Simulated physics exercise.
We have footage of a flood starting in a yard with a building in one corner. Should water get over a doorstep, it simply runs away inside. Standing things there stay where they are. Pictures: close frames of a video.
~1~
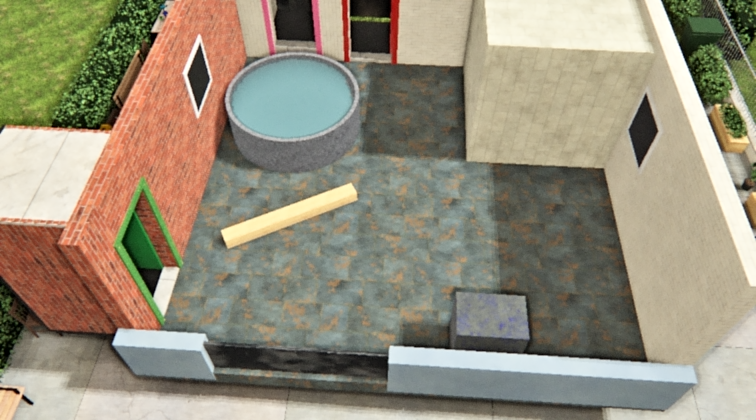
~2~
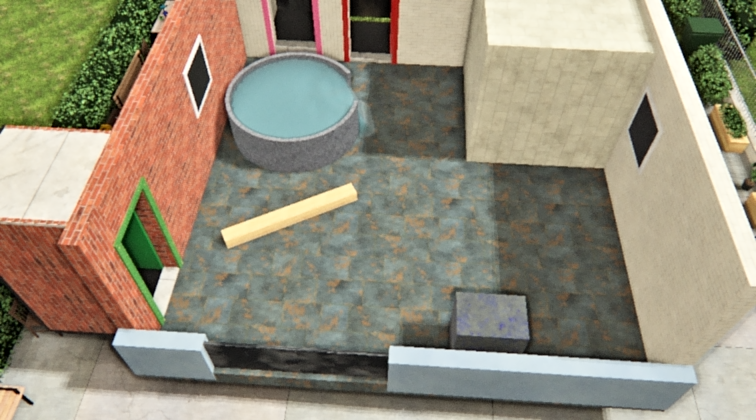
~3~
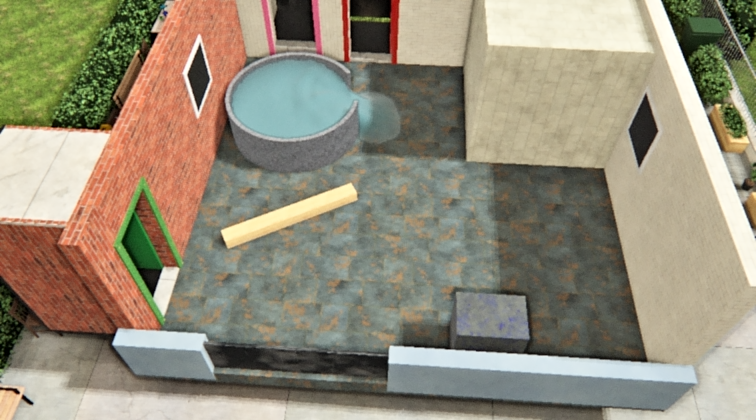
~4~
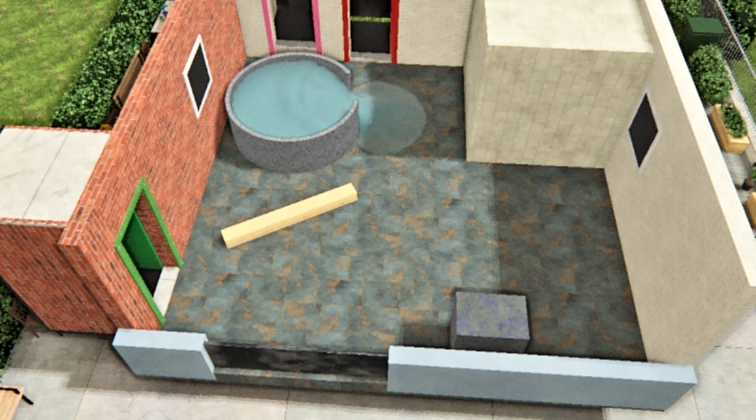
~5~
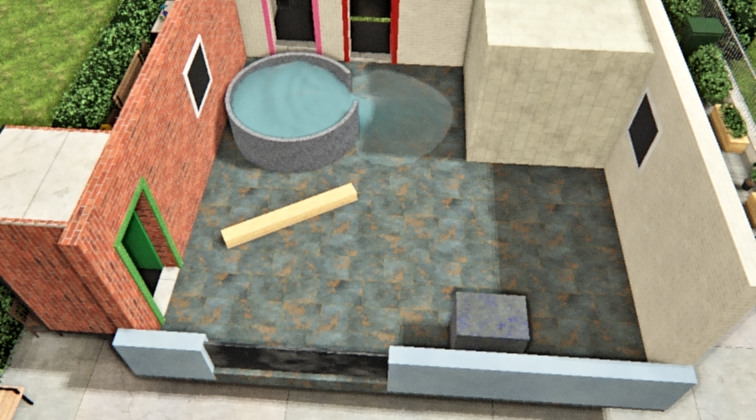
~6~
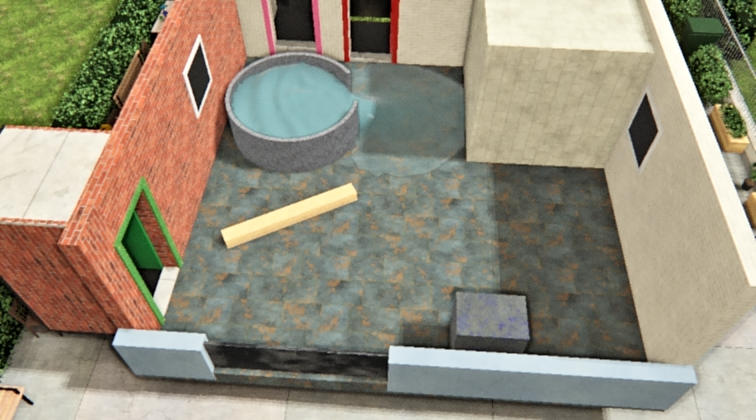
Water in the round grey pool sits still at first, then begins pouring out through the right side of its wall. A thin, pale sheet spreads rightward across the dark tiled yard, widening into a rounded patch that reaches the beige block, while the wooden beam and small dark box stay put.
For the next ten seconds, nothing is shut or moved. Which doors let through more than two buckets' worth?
Pink door: No, two buckets or less; red door: Yes, more than two; green door: Yes, more than two.
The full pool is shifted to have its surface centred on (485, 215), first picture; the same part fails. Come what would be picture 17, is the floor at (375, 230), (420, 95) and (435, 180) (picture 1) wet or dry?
Spared, spared, soaked.
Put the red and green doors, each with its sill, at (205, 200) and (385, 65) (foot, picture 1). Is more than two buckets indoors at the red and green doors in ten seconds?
In short: The red door holds; the green door is over.
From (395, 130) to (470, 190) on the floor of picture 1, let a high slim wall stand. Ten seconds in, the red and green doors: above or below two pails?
Reading it off, the red door comes in higher and the green door comes in lower.
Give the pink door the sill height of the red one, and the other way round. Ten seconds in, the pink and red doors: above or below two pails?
The pink door exceeds the limit and the red door remains below the limit.
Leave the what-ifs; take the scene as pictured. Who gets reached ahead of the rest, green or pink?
It's the pink door.
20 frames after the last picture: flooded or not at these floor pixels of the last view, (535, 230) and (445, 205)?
Submerged, then submerged.
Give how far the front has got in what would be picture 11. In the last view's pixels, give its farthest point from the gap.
I reckon the front has reached (499, 192) by then.
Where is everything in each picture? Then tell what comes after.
The first frame shows the pool at (293, 97) is whole and still.
In the second frame, water pours out at (355, 109) and has run to (367, 135).
In the third frame, the front is at (395, 134), out from the gap at (355, 110).
In the fourth frame, the front is at (421, 110), out from the gap at (355, 110).
In the fifth frame, the front is at (448, 105), out from the gap at (355, 110).
In the sixth frame, water pours out at (355, 110) and has run to (462, 88).
A moment on, water covers 20 % of the floor; the pink door not reached, the red door under two buckets in, the green door not reached.
Next, water covers 25 % of the floor; the pink door not reached, the red door under two buckets in, the green door not reached.
Then, water covers 50 % of the floor; the pink door wet at the sill, nothing in, the red door over two buckets in, the green door not reached.
Later, water covers 80 % of the floor; the pink door wet at the sill, nothing in, the red door far over two buckets in, the green door not reached.
In the end, water covers 95 % of the floor; the pink door wet at the sill, nothing in, the red door far over two buckets in, the green door over two buckets in.
